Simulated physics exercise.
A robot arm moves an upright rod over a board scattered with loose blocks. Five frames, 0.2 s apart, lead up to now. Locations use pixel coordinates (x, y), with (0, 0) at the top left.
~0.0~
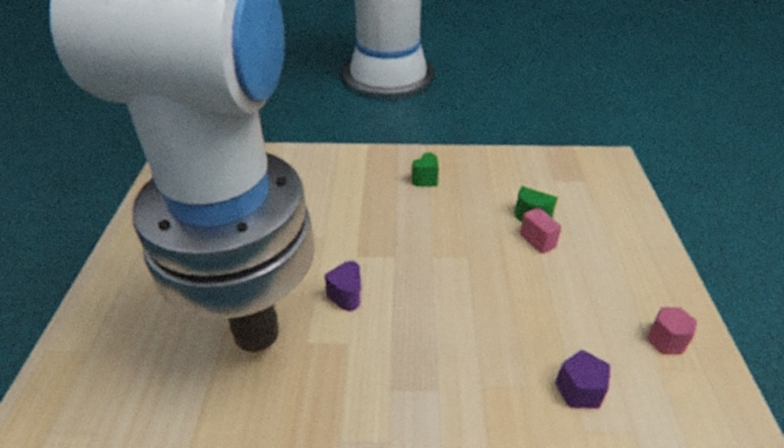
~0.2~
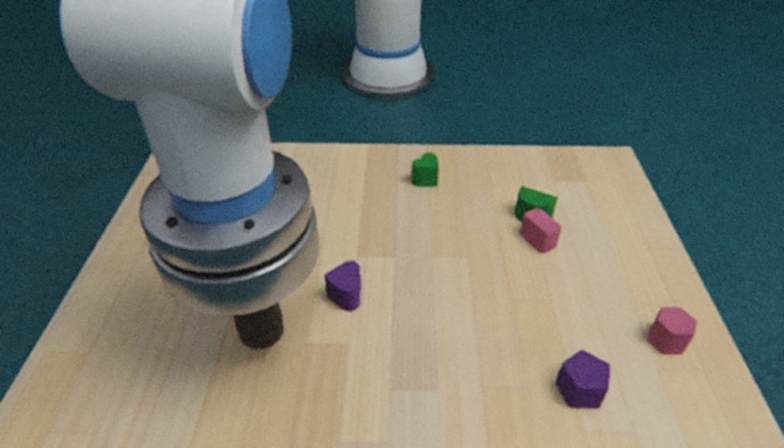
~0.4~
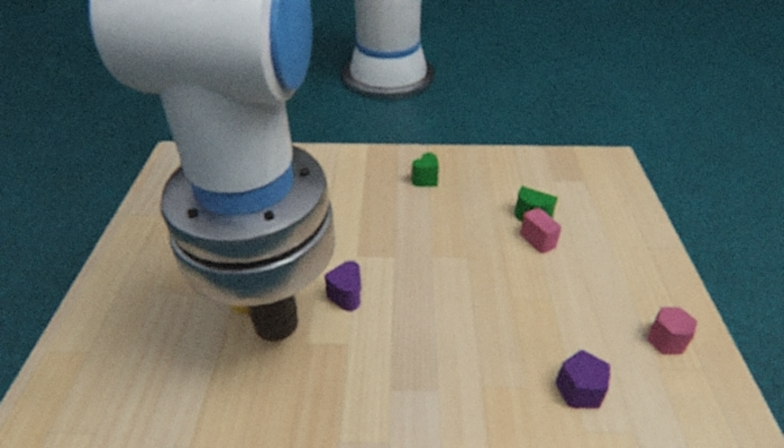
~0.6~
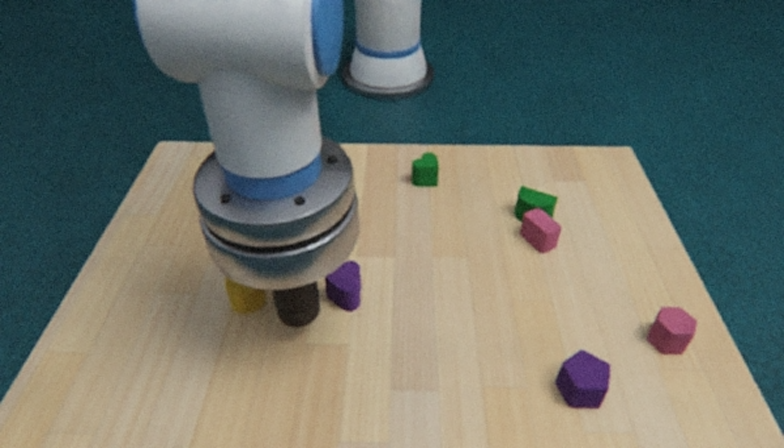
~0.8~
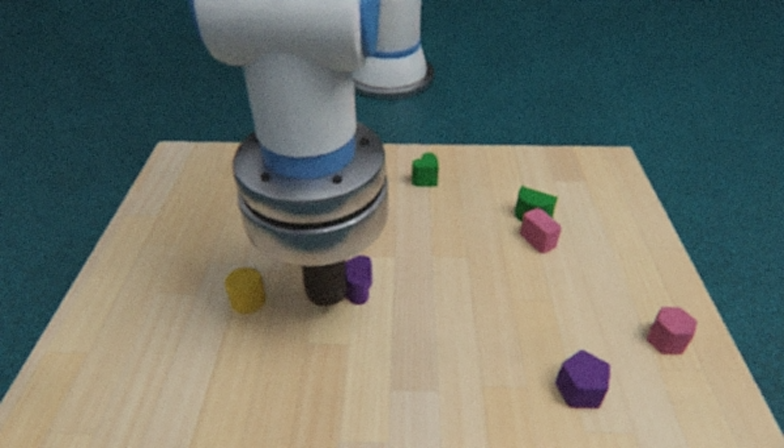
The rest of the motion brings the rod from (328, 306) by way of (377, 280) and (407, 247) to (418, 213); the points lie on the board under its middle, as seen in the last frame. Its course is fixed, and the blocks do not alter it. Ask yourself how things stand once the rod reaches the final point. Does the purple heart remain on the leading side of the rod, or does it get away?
That block drops off.
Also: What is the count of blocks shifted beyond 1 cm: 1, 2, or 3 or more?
The number of blocks that move over 1 cm is one.
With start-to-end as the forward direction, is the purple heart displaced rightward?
Going by the path, yes.
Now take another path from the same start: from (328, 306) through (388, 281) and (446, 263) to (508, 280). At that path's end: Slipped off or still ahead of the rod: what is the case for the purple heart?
My prediction: No longer in front.
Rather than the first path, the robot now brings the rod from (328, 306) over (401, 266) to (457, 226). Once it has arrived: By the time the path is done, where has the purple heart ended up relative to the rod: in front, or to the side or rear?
The block stays ahead.
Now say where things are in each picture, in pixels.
In the first frame, rod tip at (257, 335); block tops, purple heart at (345, 275); green heart at (427, 160).
In the second frame, rod at (262, 332); blocks unchanged.
In the third frame, rod at (277, 325); blocks unchanged.
In the fourth frame, rod at (299, 311); blocks unchanged.
In the fifth frame, rod at (327, 292); purple heart at (356, 269); green heart at (427, 160).
What follows on the original path. One third of the way, rod at (377, 265); purple heart at (404, 244).
Two thirds of the way, rod at (408, 232); purple heart at (439, 219), turned 25° clockwise.
At the end, rod at (418, 199); purple heart at (446, 215), turned 45° clockwise; green heart in place.
